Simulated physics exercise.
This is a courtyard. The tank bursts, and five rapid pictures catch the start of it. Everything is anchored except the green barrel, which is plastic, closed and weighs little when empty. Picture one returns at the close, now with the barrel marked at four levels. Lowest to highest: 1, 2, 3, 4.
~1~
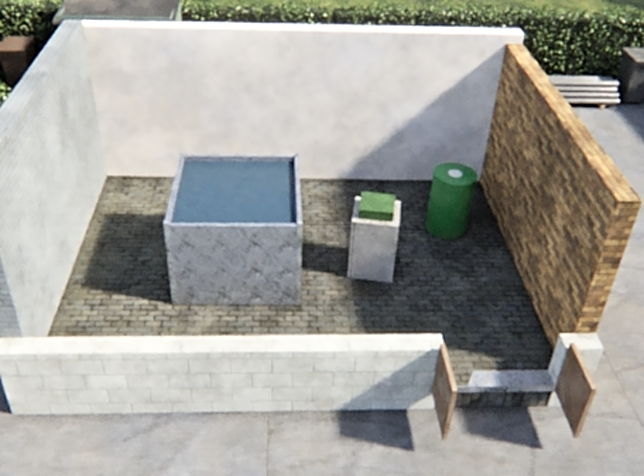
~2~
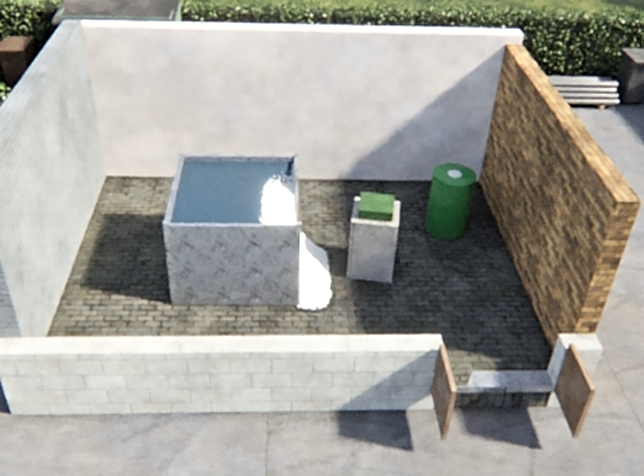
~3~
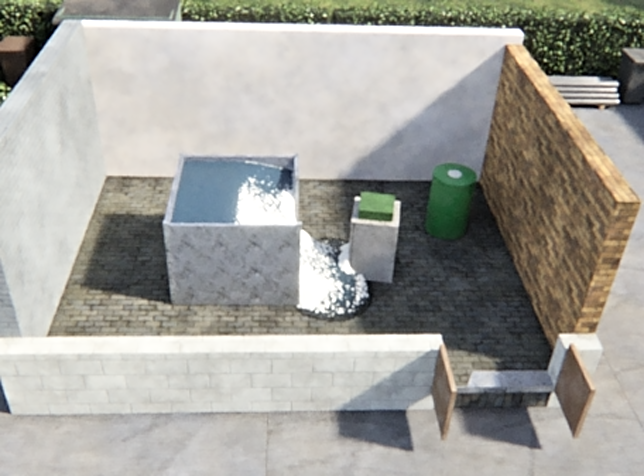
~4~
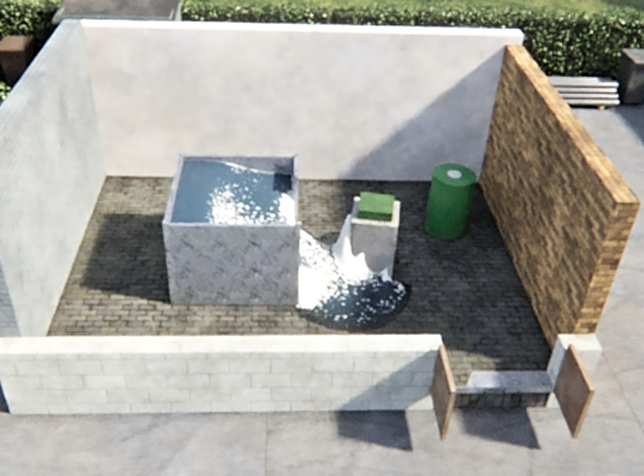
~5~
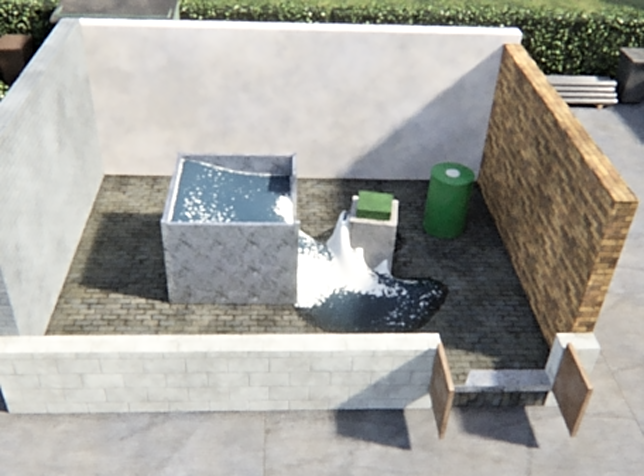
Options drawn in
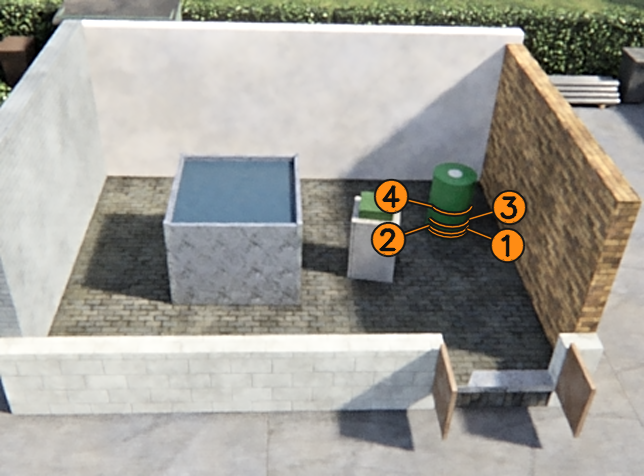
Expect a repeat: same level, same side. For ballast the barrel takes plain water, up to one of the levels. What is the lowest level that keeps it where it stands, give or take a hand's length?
Use level 4.
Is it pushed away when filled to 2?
Yes, that goes wrong.
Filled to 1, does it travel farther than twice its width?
Yes.
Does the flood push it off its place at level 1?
Yes, it does.
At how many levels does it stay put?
One of the four.
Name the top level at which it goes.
The answer is 3.
On the marked copy, 1 at (450, 237); 2 at (451, 233); 3 at (452, 226); 4 at (454, 214); from the bottom up 1, 2, 3, 4.
If 1 is chosen, it is pushed about 5 times its own width away.
If 2 is chosen, it is pushed about 5 times its own width away.
If 3 is chosen, it is pushed about half its own width away.
If 4 is chosen, it does not move.
